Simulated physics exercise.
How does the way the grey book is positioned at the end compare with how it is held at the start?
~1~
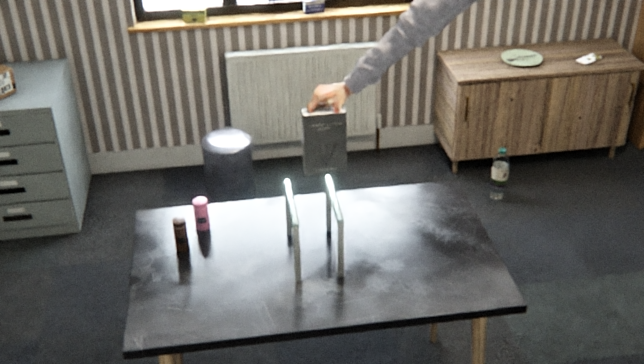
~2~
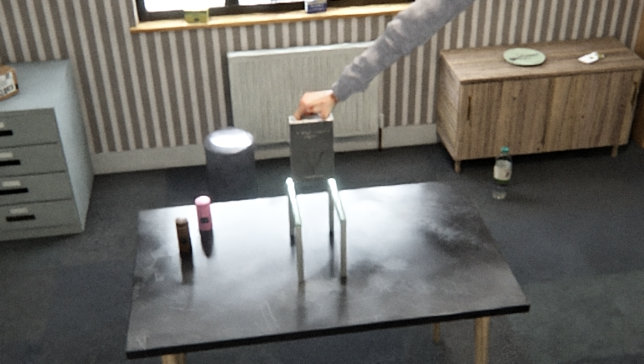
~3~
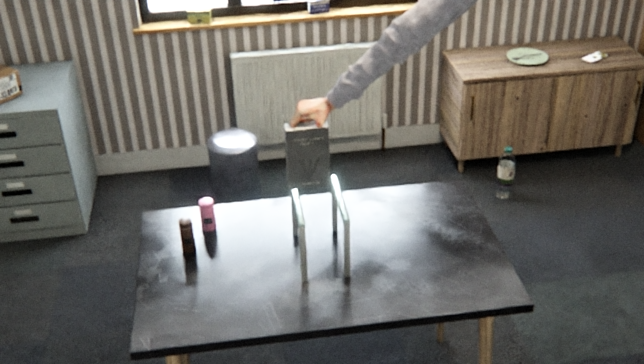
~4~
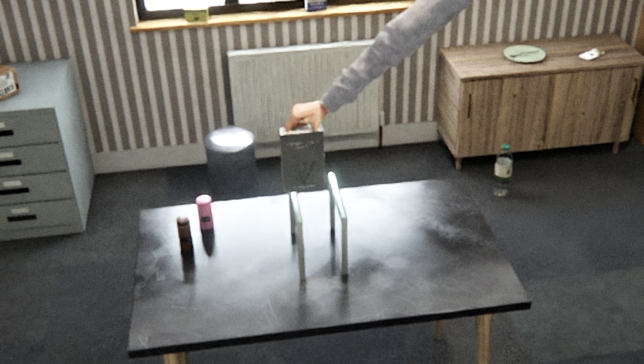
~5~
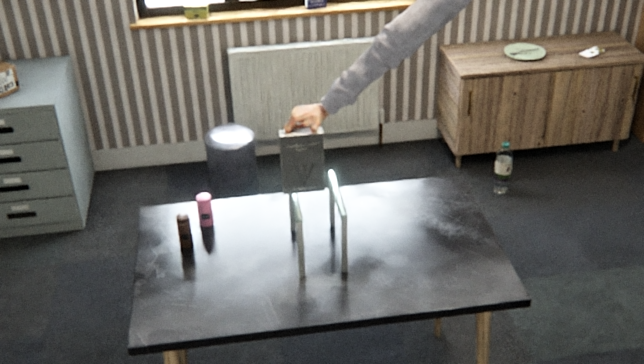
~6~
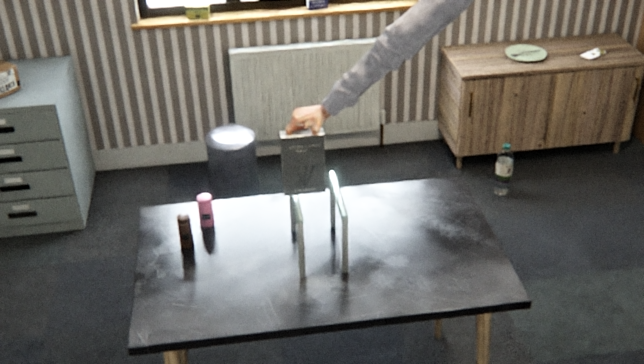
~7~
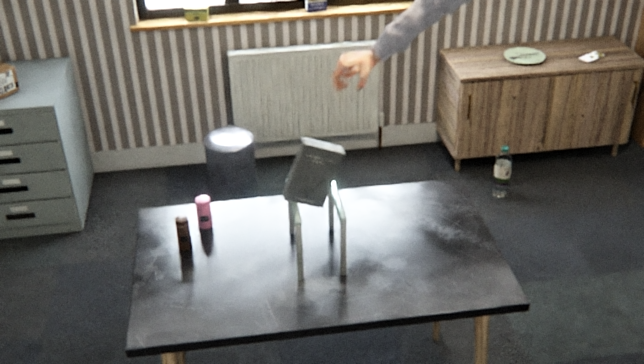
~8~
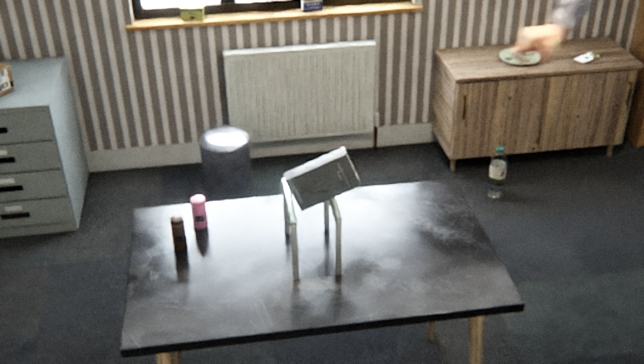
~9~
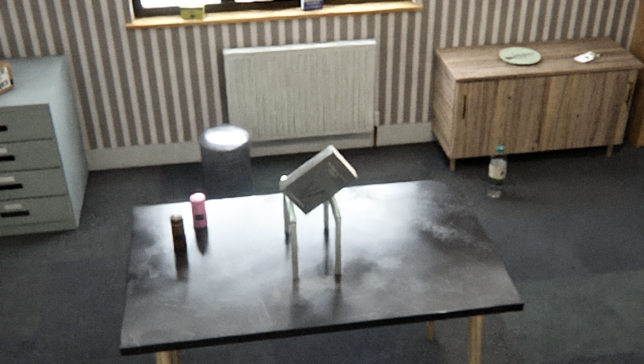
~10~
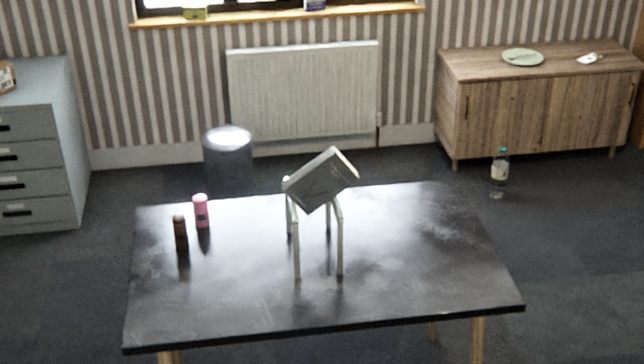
At the start the grey book is held upright by the hand, but at the end it is leaning at a tilt on top of the ledges.
